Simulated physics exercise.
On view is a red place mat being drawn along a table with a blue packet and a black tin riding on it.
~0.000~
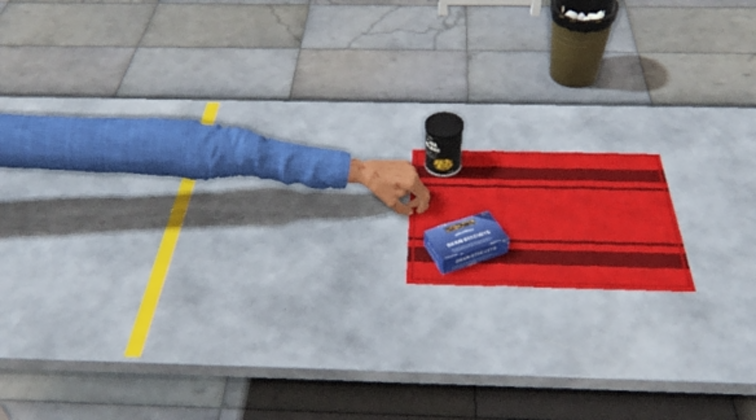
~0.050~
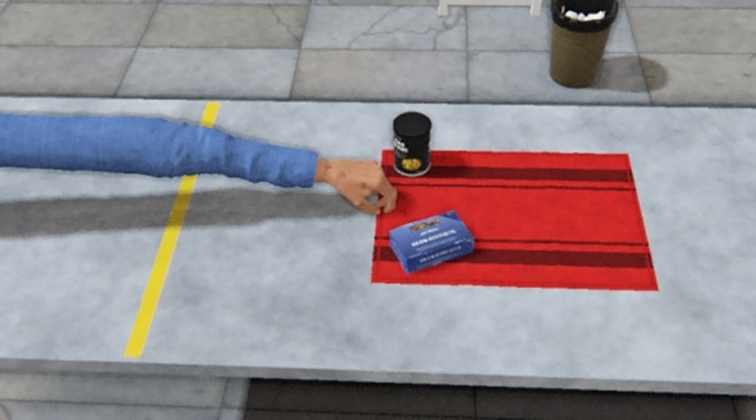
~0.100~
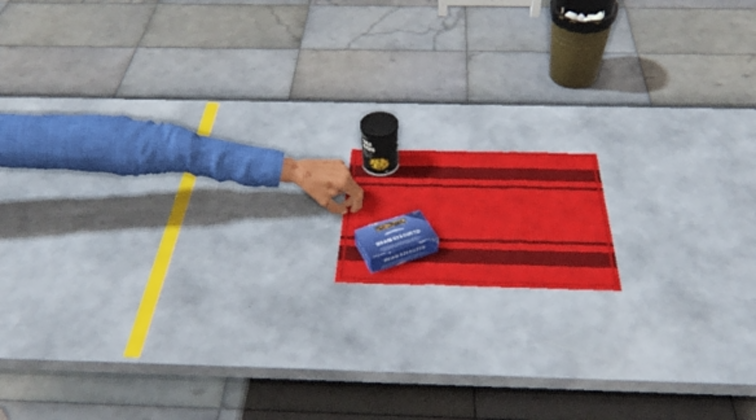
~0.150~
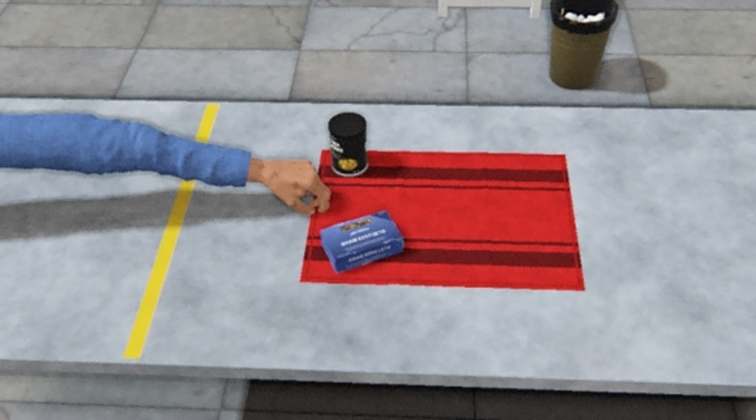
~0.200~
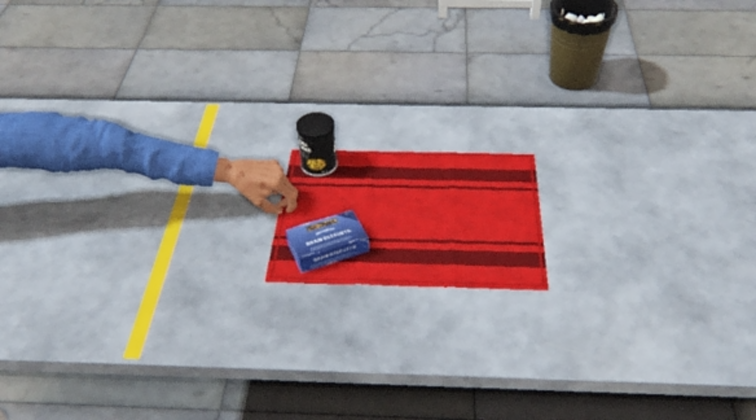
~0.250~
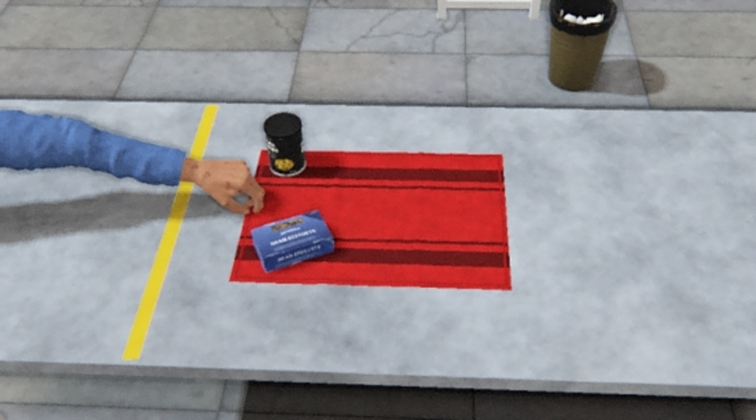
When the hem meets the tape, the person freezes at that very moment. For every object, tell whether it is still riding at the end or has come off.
Blue packet - come off, black tin - come off.
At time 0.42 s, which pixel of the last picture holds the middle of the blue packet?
Approx. location: (186, 238).
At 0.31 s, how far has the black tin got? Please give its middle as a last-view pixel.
Approx. position: (248, 144).
After 0.31 s, hem short of the tape; blue packet on the cloth near (252, 240); black tin on the cloth near (248, 144).
After 0.42 s, hem at the tape; blue packet on the cloth near (186, 238); black tin ahead of the hem near (188, 143).
In the end, hem at the tape; blue packet ahead of the hem near (140, 238); black tin knocked over near (109, 142). The blue packet shoots off the front and the black tin slides clear of the cloth.
